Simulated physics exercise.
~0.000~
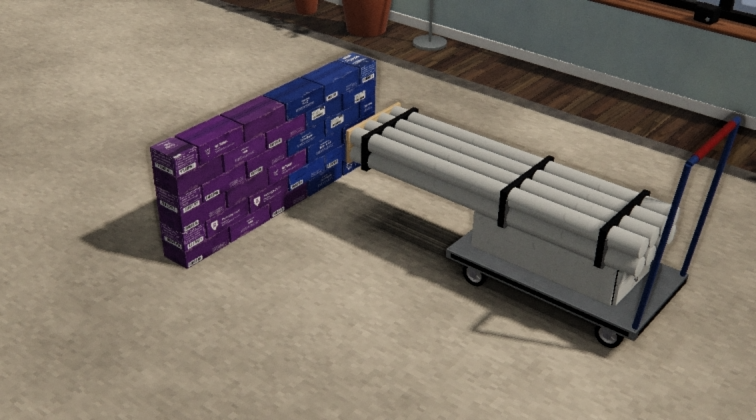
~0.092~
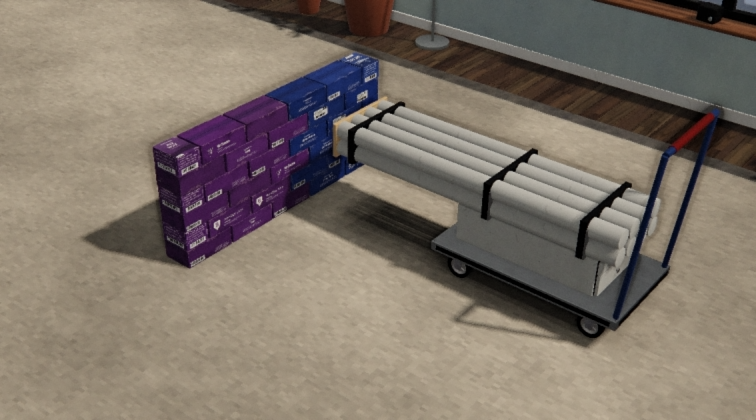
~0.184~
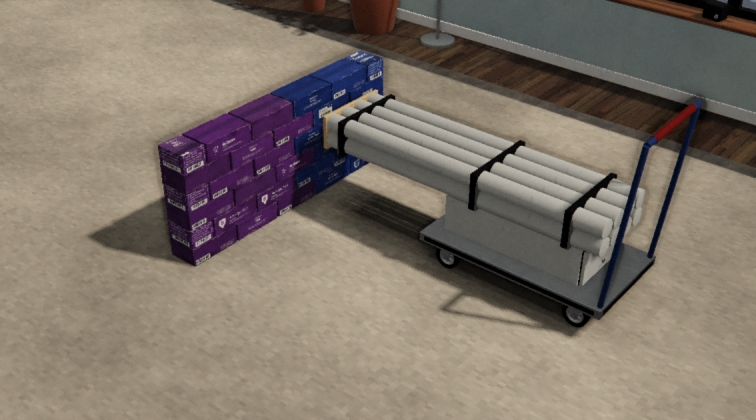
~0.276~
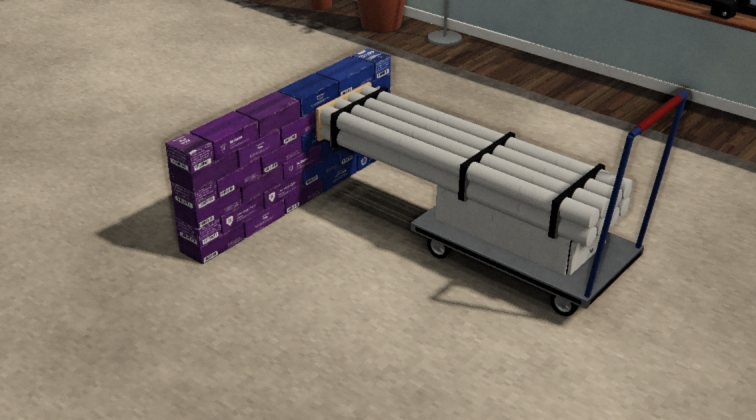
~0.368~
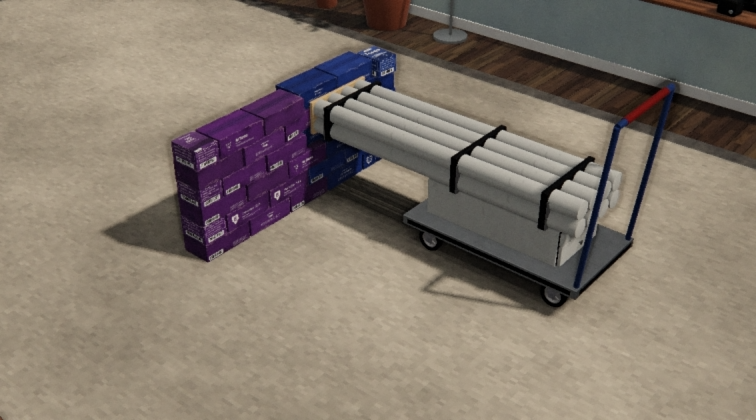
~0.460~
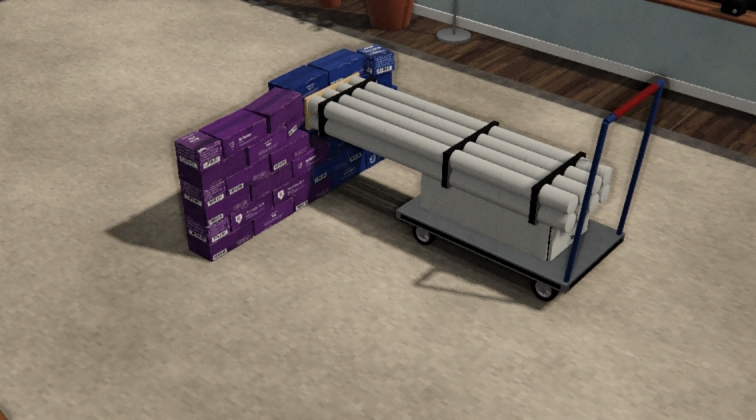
On a pale, carpet-like floor, a platform trolley carrying a strapped bundle of pale pipes rolls leftward toward a low wall of purple and blue boxes, then the pipe ends push into the wall, shifting some boxes slightly.
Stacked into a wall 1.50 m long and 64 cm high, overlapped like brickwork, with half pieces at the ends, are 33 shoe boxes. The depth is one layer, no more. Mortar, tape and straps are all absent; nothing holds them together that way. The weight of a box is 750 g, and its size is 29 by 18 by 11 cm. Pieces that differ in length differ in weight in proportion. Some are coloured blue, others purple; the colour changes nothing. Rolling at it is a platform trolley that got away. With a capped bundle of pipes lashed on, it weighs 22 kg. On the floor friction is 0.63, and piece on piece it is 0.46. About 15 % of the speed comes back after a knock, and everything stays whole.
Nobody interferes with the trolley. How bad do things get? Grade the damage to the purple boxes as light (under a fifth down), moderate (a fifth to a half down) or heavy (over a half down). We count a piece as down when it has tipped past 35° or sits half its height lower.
Light.
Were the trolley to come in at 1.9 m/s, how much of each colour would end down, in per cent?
Result - blue: 50%; purple: 10%.
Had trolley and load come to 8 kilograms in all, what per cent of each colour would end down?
You'd get blue 50 and purple 10 percent.
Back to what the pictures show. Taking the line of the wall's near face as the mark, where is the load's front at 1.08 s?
About 40 cm past it.
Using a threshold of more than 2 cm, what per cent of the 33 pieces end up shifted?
35 percent.
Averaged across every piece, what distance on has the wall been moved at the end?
Mean shift: Around 15 cm.
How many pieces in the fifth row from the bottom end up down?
It's 3 in that row.
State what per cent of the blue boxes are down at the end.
Taking the blue group, 50 in a hundred end up down.
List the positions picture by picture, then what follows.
In the first picture (pixels give the middle of a visible side; the camera pans a little), load (355, 144) 35 cm short of the wall; top purple box (253, 109); top blue box (357, 60); none has stirred.
In the second picture, load (342, 137) 24 cm short of the wall; top purple box (255, 109).
In the third picture, load (332, 130) 14 cm short of the wall; top purple box (260, 107).
In the fourth picture, load (325, 122) 38 mm short of the wall; top purple box (268, 105).
In the fifth picture, load (318, 115) 48 mm into the wall's line; top purple box (272, 103); movement in 7 of them.
In the sixth picture, load (313, 111) 11 cm into the wall's line; top purple box (273, 101) 31 mm from its place; top blue box (375, 51) 38 mm from its place; movement in 12 of them.
After 0.54 s, load 16 cm past the wall's line, still rolling; none of the 18 purple boxes down (0 of 33 in all colours); top purple box 9° from how it stood; top blue box 10° from how it stood.
After 0.68 s, load 24 cm past the wall's line, still rolling; 1 of the 18 purple boxes down (8 of 33 in all colours); top purple box 27° from how it stood; top blue box 42° from how it stood, 33 mm lower.
After 0.84 s, load 32 cm past the wall's line, still rolling; 2 of the 18 purple boxes down (10 of 33 in all colours); top purple box 42° from how it stood, 17 cm lower; top blue box on its side.
After 1.08 s, load 42 cm past the wall's line, still rolling; 2 of the 18 purple boxes down (10 of 33 in all colours); top purple box 29° from how it stood, 45 cm lower; top blue box on its side.
In the end (1.8 s), load 68 cm past the wall's line, still rolling; 2 of the 18 purple boxes down (10 of 33 in all colours); top purple box 30° from how it stood, 46 cm lower; top blue box upside down. That is 11 per cent. From the last view, middles, top purple box near (211, 163), top blue box near (315, 95).
